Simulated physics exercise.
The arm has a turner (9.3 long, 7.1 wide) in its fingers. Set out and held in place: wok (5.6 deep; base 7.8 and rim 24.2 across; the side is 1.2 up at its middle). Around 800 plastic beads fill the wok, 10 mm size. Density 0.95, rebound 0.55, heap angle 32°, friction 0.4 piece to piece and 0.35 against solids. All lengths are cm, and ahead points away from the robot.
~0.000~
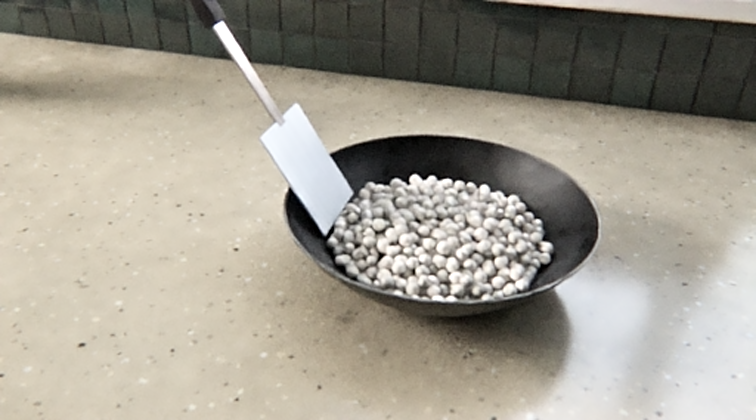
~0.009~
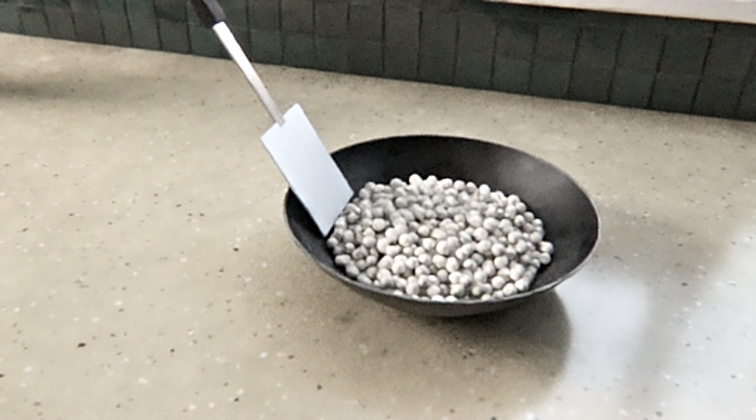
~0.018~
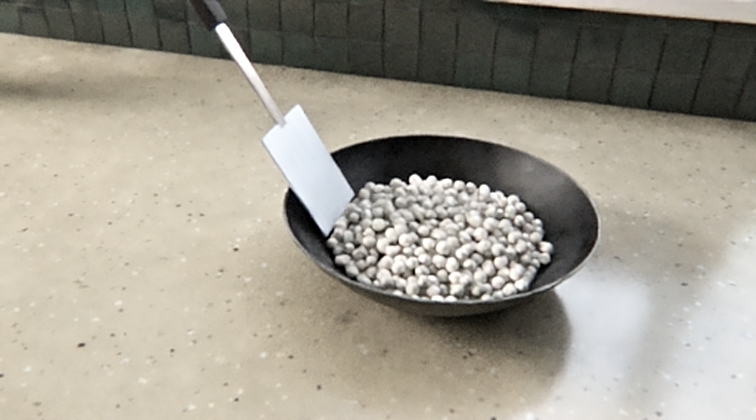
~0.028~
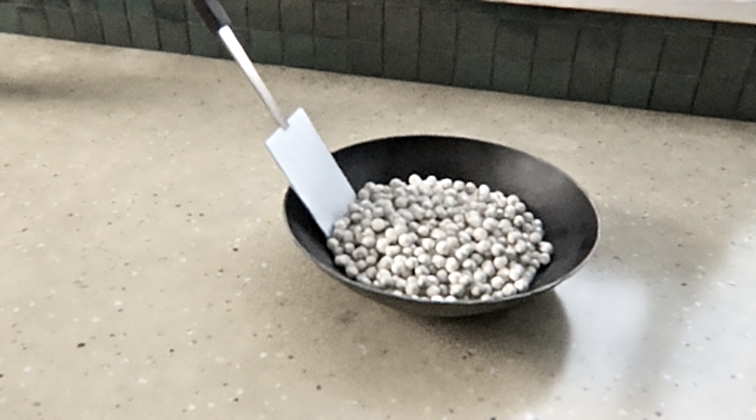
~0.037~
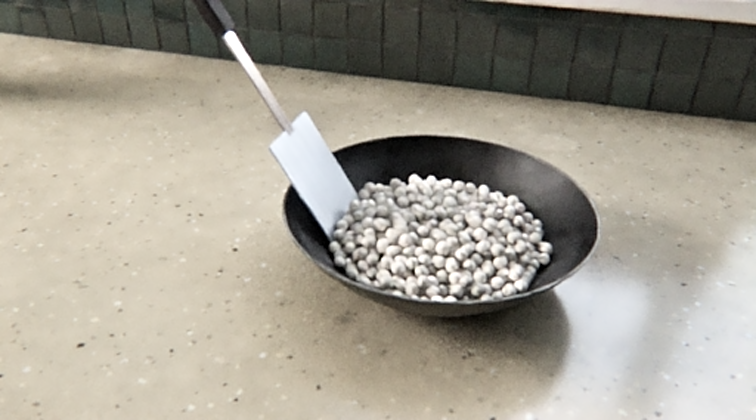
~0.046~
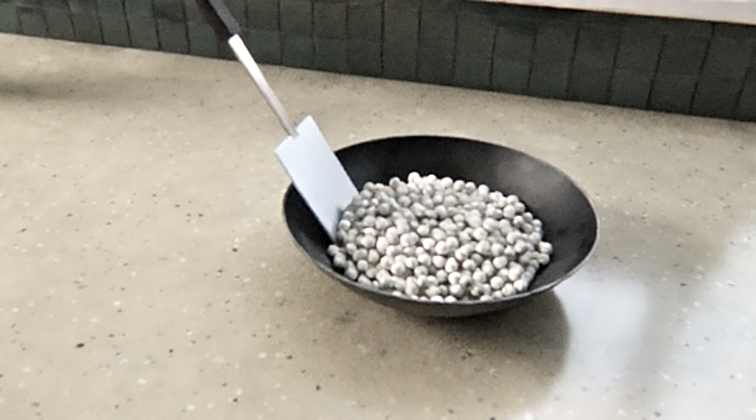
On a speckled countertop before dark green tiles, a metal turner with a black handle leans into the left side of a dark wok of pale beads, then slides slightly down and to the right while the beads barely shift.
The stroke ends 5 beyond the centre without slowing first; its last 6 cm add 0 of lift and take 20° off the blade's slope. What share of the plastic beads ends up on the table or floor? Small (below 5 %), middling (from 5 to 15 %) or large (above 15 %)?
Share on the table or floor: Small (below 5 %).
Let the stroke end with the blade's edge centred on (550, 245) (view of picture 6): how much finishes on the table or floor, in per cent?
Some 20 per cent.
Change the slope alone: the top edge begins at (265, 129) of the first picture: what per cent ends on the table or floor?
Some 0 per cent.
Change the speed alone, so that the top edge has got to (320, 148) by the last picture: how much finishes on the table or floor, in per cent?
Some 10 per cent.
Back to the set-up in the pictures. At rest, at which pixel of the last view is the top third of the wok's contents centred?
Around (532, 227).
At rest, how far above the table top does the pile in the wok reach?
Some 7.0 cm.
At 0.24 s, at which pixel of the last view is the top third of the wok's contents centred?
At about (516, 227).
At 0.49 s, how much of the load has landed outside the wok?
Some 0 per cent.
By 0.14 s, sloping 58°, highest piece 5 above the table; 796 in the wok.
By 0.24 s, sloping 49°, highest piece 6 above the table; 796 in the wok.
By 0.49 s, sloping 38°, highest piece 7 above the table; 794 in the wok, 2 on the blade or in flight.
By 1.54 s, sloping 38°, highest piece 7 above the table; 794 in the wok, 2 on the table or floor.
Final count, 794 in the wok, 2 on the table or floor. That is 0 % on the table or floor.
